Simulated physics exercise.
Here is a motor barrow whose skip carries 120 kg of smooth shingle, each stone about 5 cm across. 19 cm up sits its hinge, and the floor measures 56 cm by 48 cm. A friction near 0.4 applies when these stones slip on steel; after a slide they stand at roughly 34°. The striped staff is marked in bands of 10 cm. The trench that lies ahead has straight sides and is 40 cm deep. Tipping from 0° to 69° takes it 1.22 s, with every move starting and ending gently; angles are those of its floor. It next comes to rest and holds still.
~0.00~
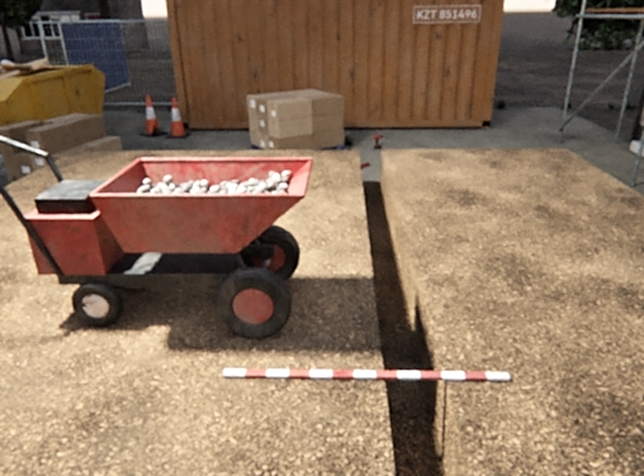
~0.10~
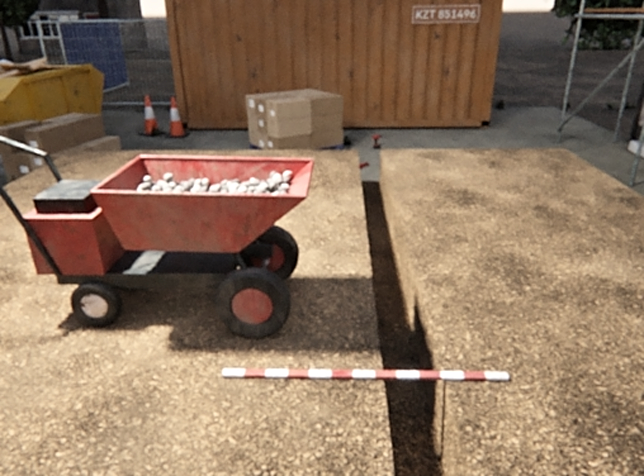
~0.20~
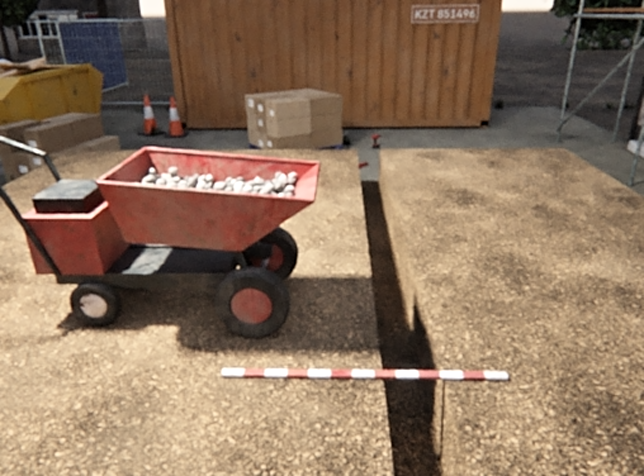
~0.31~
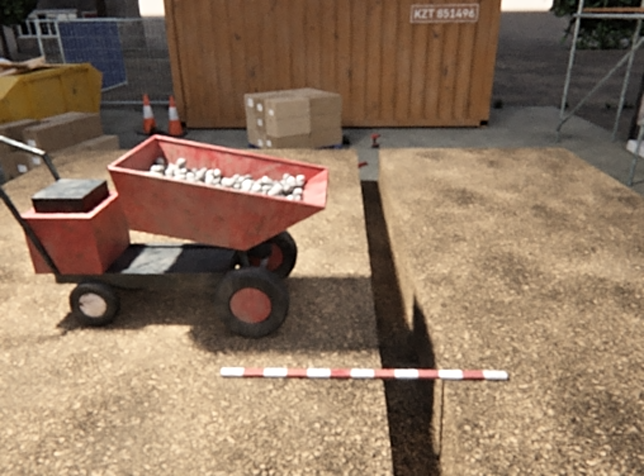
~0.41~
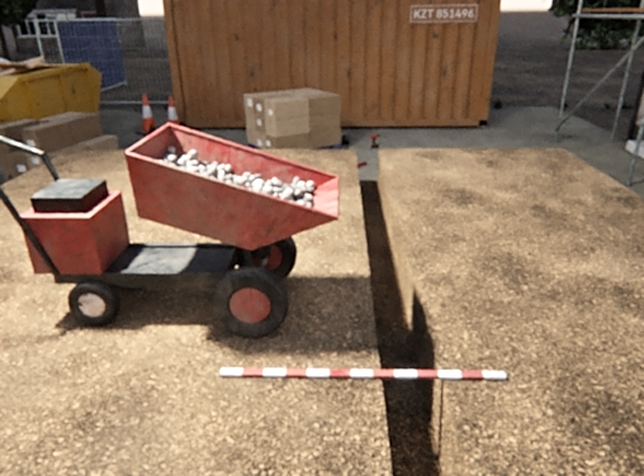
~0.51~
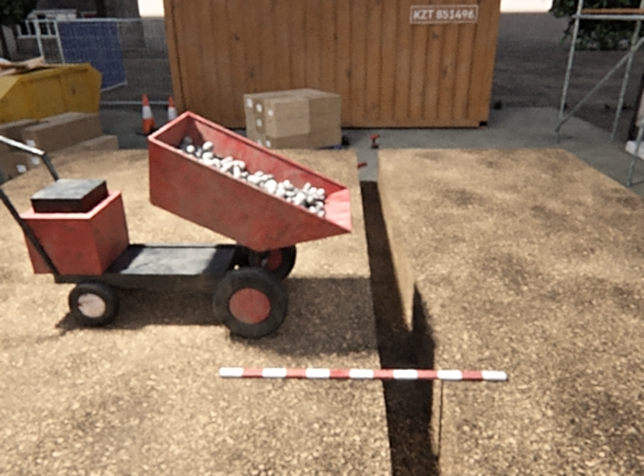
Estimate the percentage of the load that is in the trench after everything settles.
Roughly 74 per cent of the load.
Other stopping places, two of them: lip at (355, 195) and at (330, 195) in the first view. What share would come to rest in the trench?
I'd expect some 15 per cent, then some 40.
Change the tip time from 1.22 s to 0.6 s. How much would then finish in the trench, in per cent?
60 %.
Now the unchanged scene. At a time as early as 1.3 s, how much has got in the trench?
Close to 45 per cent at that time.
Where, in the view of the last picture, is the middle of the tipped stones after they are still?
Their middle ends up near (406, 347).
After 0.9 s the floor is at 59°; 100 % in the skip; the foremost stones are at (369, 258).
After 1.3 s the floor is at 69°; 46 % in the skip, 43 % in the trench, 10 % past the trench; the foremost stones are at (458, 302).
After 1.7 s the floor is at 69°; 7 % in the skip, 67 % in the trench, 26 % past the trench; the foremost stones are at (554, 305).
After 3.6 s the floor is at 69°; 0 % in the skip, 74 % in the trench, 26 % past the trench; the foremost stones are at (640, 304).
